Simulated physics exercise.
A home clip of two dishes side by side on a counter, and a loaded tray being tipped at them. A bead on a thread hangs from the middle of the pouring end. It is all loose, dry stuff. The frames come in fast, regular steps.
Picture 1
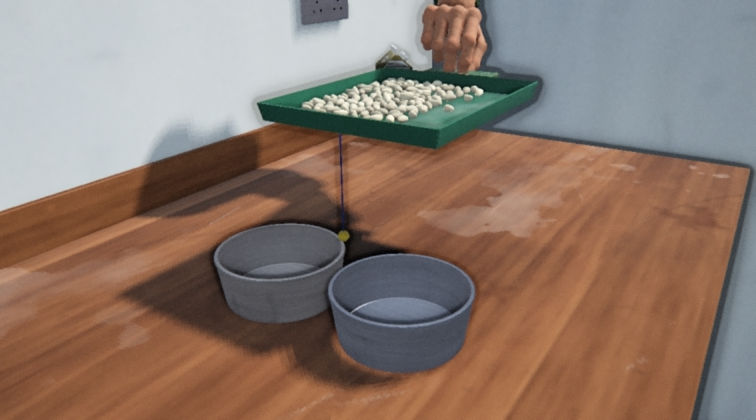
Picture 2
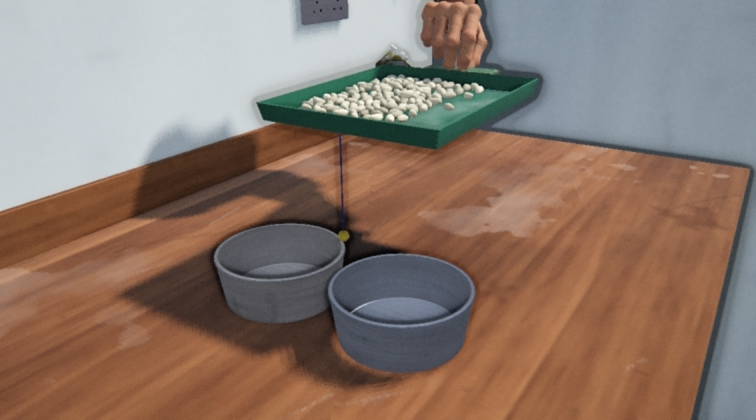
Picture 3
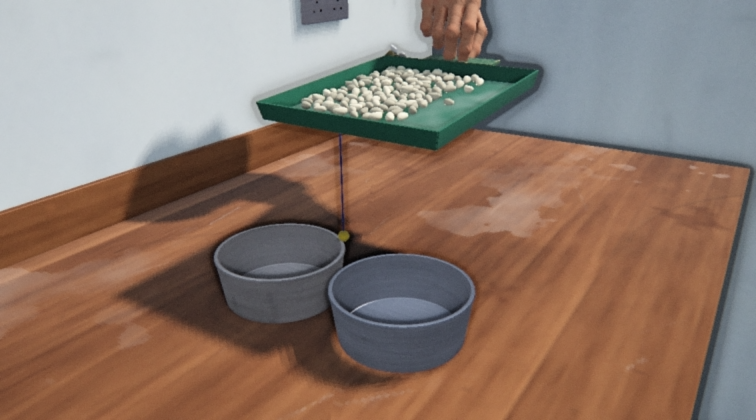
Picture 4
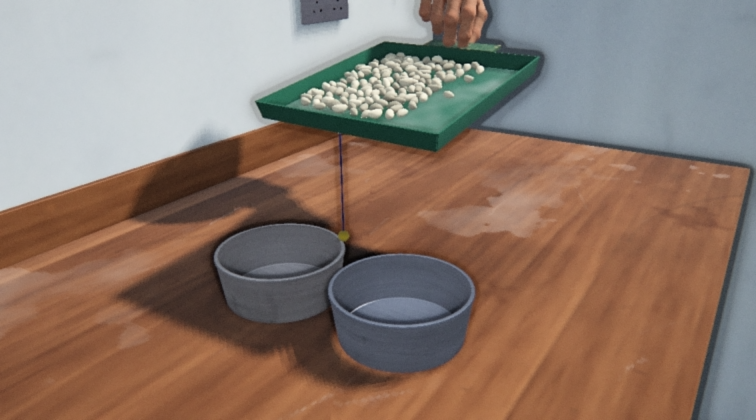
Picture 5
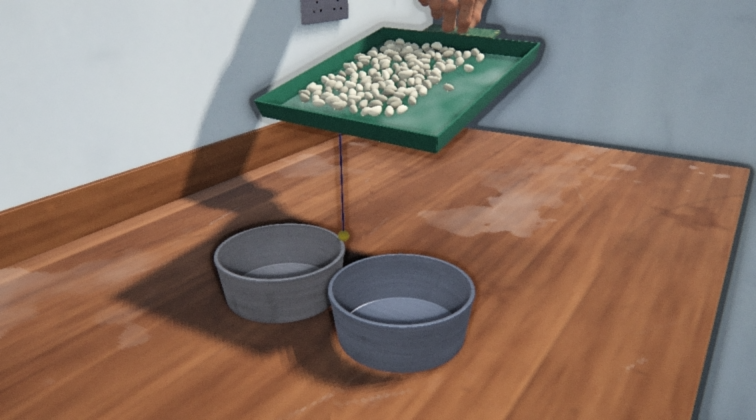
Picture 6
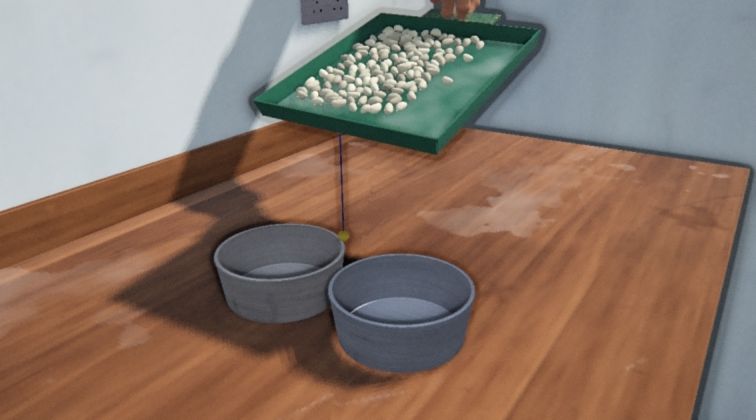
On a wooden counter, a hand raising the back of a green tray of white beans, slanting it above two grey dishes.
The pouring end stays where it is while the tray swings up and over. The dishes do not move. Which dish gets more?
It favours the right dish.
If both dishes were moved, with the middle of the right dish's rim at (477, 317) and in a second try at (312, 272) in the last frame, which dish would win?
One: The dish on the left. Two: The right-hand dish.
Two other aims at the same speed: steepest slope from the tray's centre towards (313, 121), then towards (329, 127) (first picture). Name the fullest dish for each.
First the dish on the left, then the left-hand dish.
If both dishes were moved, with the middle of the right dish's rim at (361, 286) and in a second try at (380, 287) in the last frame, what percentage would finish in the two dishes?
First some 80, then 90 per cent.
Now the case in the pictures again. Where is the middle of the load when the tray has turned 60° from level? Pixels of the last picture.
Close to (363, 103).
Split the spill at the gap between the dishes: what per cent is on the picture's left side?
About 90 per cent.
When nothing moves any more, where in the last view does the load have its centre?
Near (368, 327).
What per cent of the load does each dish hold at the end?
About: Left dish 20, right dish 60 per cent.
Just after the last frame, tray tipped steeply; almost all on the tray; just a few in the air.
A moment on, tray tipped right over; the larger part on the tray; about a tenth in the right dish; just a few in the left dish; just a few outside both; about a tenth in the air.
Further on, tray tipped past a quarter turn; roughly two thirds in the right dish; roughly a quarter in the left dish; about a tenth outside both.
When it is over, tray tipped past a quarter turn; roughly two thirds in the right dish; roughly a quarter in the left dish; about a tenth outside both.
